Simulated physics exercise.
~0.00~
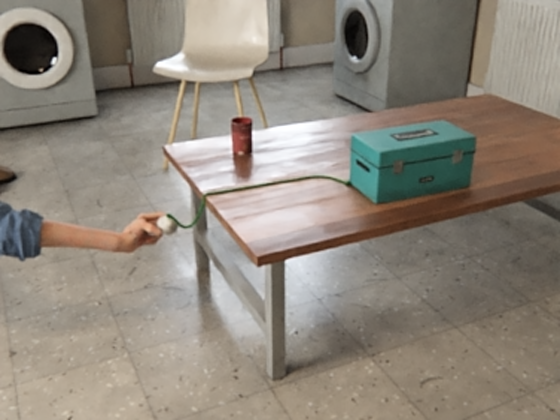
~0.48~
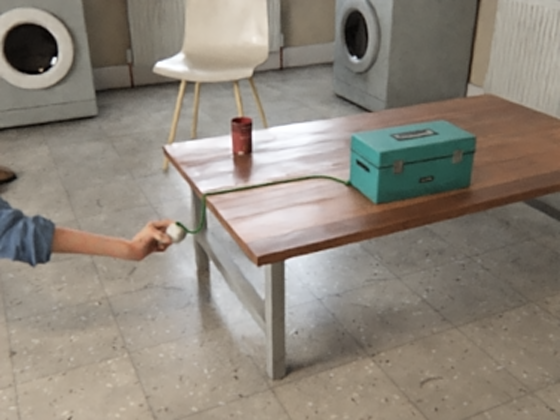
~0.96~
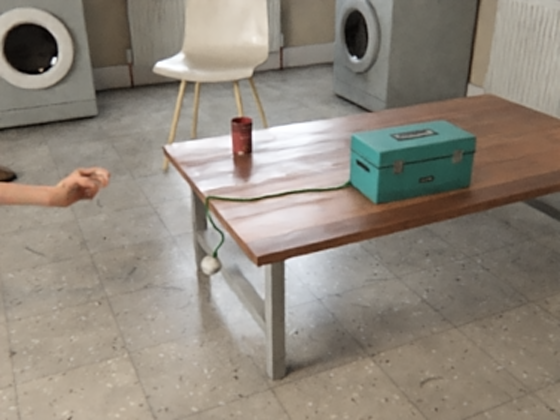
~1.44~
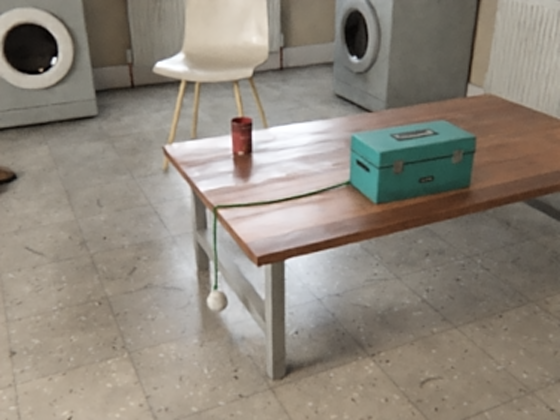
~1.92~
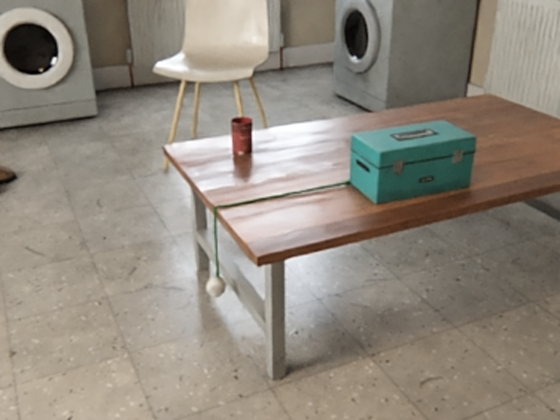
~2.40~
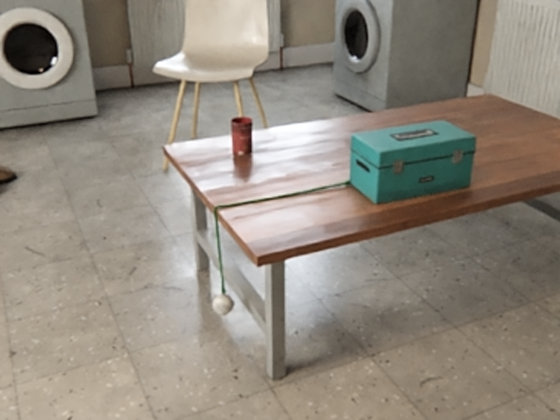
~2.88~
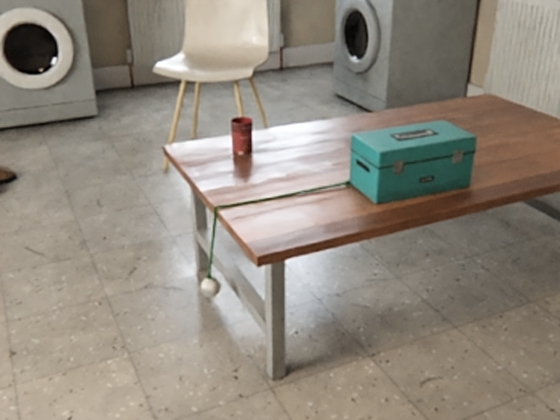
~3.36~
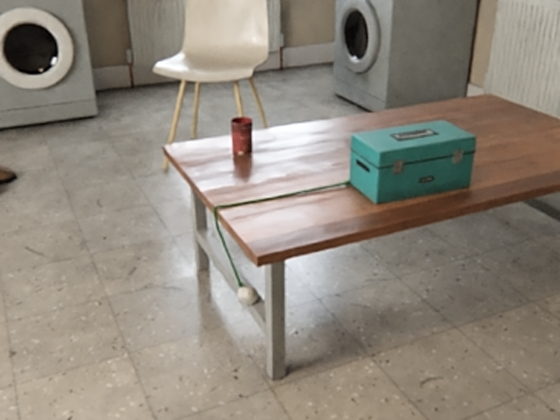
In a room with front-loading washing machines, a hand lowers a white ball on a green cord past a wooden table's end, then lets go and withdraws. The ball drops a little and swings below the edge, still dangling as the turquoise toolbox and red cup stay put.
